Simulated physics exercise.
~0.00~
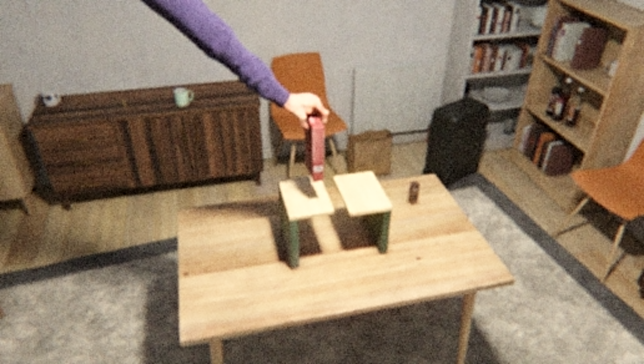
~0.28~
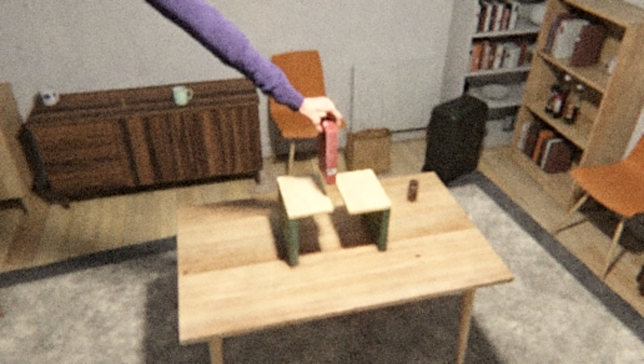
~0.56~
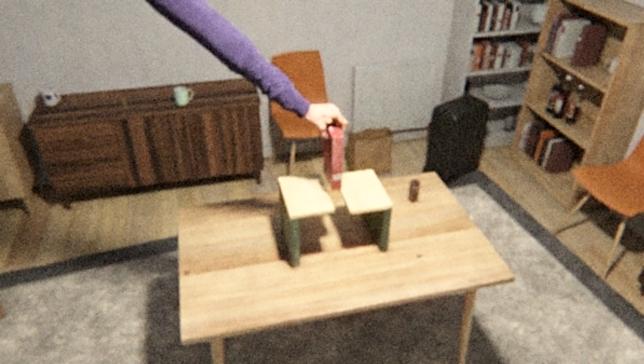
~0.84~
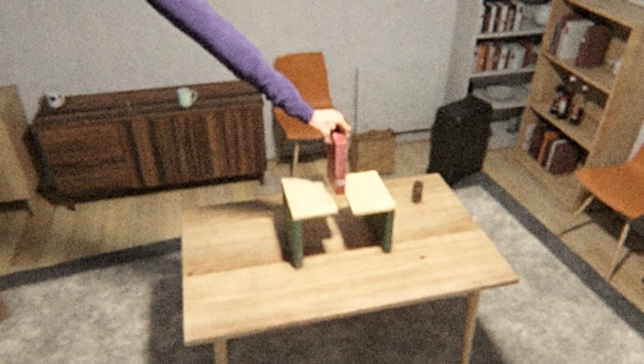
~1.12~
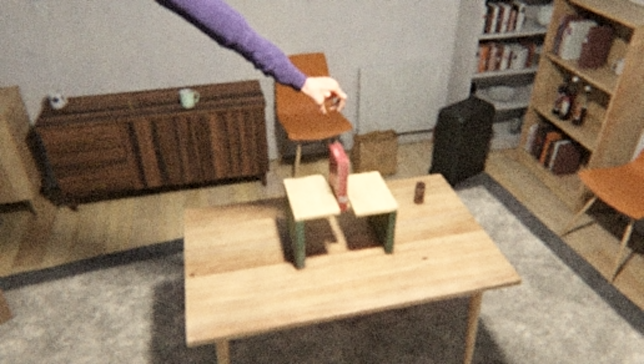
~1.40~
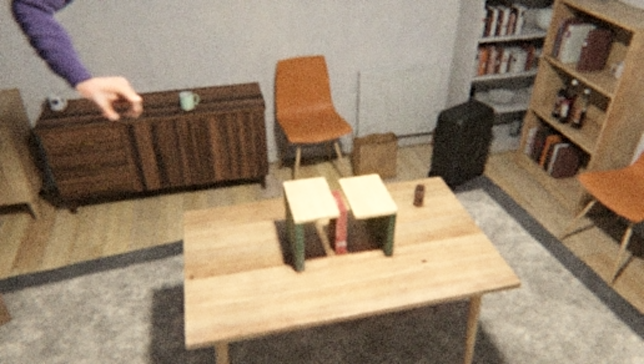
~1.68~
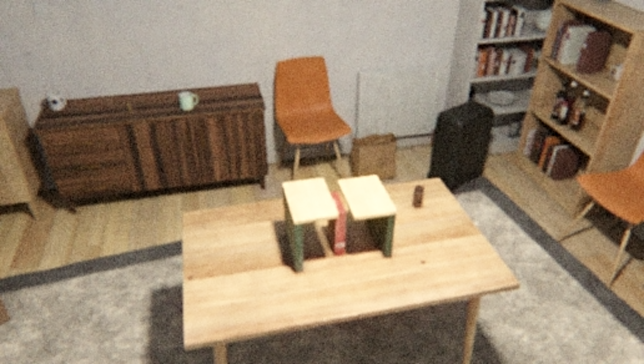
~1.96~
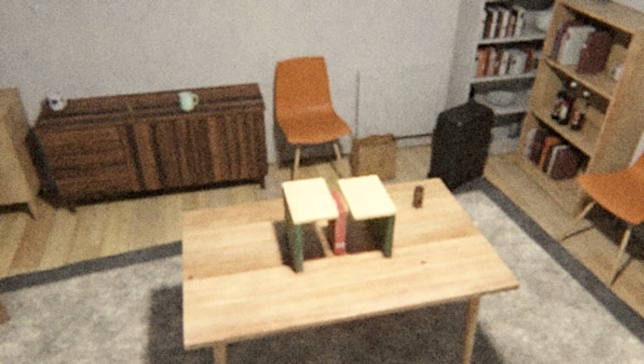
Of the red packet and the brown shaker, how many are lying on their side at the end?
None of them are. The red packet stands upright in the gap of the stand, and the brown shaker still stands on the table.
Over a wooden table, a hand releases a red packet, which drops through the stand's gap.
